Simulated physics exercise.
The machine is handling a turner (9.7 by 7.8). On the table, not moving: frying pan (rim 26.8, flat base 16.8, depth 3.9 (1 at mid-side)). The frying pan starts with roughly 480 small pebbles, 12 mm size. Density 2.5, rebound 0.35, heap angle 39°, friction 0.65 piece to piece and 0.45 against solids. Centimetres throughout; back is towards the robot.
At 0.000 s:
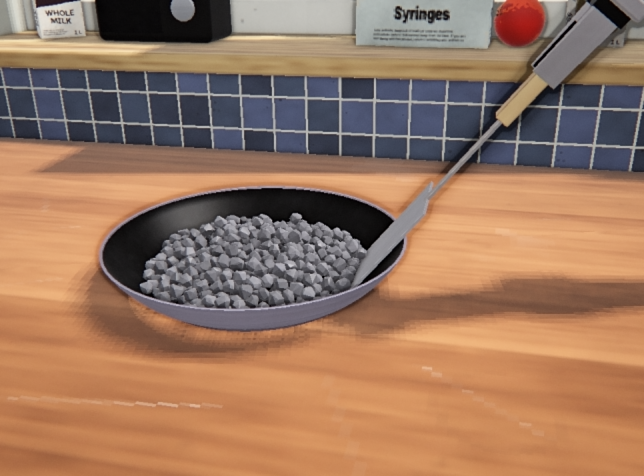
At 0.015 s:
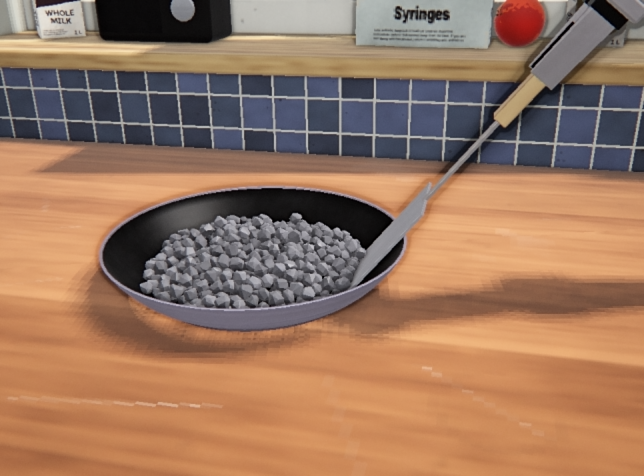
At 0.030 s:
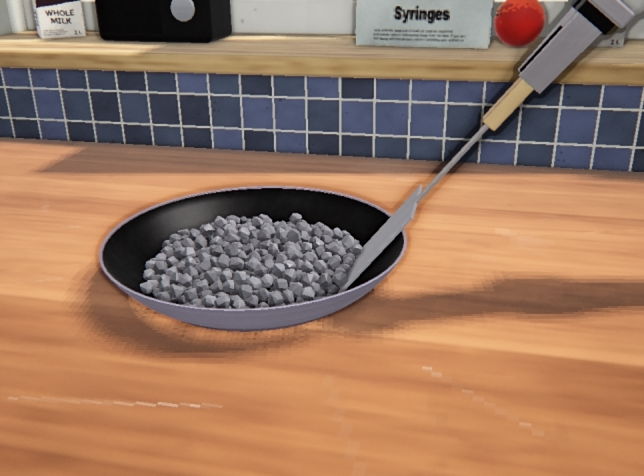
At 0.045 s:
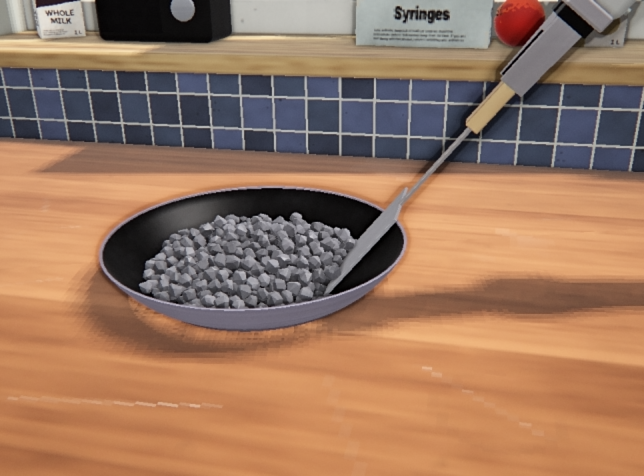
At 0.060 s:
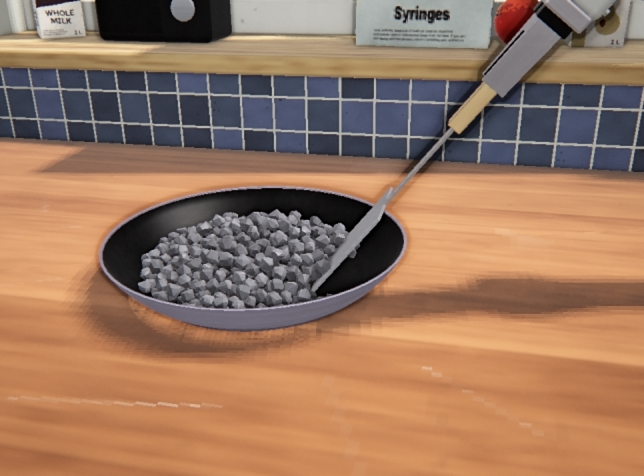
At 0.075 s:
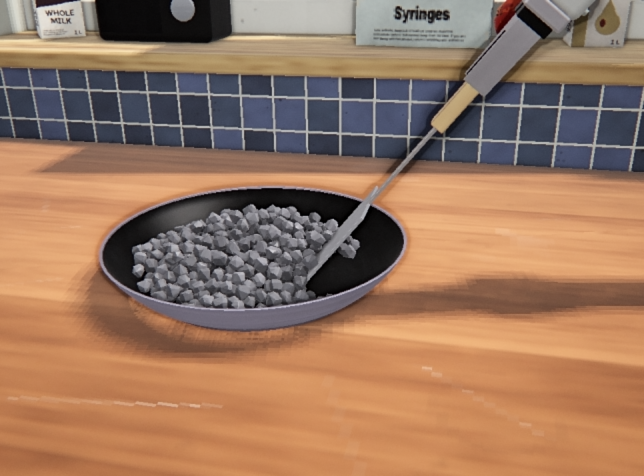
The footage shows a machine-held turner resting at the right side of a dark frying pan of small grey pebbles on a wooden surface, then sliding left through the pan, pushing the nearby pebbles slightly leftward.
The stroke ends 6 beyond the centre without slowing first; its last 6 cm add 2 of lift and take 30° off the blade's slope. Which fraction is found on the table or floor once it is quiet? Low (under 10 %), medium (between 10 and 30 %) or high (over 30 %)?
Answer: Low; under 10 % of the small pebbles finish on the table or floor.
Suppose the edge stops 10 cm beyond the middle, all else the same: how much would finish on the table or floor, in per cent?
Then about 30 per cent.
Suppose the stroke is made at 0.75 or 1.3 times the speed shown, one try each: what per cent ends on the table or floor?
Some 5 and 10 per cent.
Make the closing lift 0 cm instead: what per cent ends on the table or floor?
About 0 per cent.
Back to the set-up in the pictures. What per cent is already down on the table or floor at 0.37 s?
Some 5 per cent.
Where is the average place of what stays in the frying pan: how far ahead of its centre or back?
About 4.5 cm ahead.
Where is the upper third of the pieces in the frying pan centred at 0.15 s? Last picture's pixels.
Around (206, 236).
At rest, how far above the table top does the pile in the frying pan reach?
Roughly 6.0 cm.
After 0.11 s, sloping 52°, highest piece 8 above the table; 475 in the frying pan.
After 0.15 s, sloping 40°, highest piece 7 above the table; 475 in the frying pan.
After 0.37 s, sloping 22°, highest piece 6 above the table; 459 in the frying pan, 14 on the table or floor, 2 on the blade or in flight.
After 1.42 s, sloping 22°, highest piece 6 above the table; 457 in the frying pan, 18 on the table or floor.
At rest, 457 in the frying pan, 18 on the table or floor. That is 4 % on the table or floor.
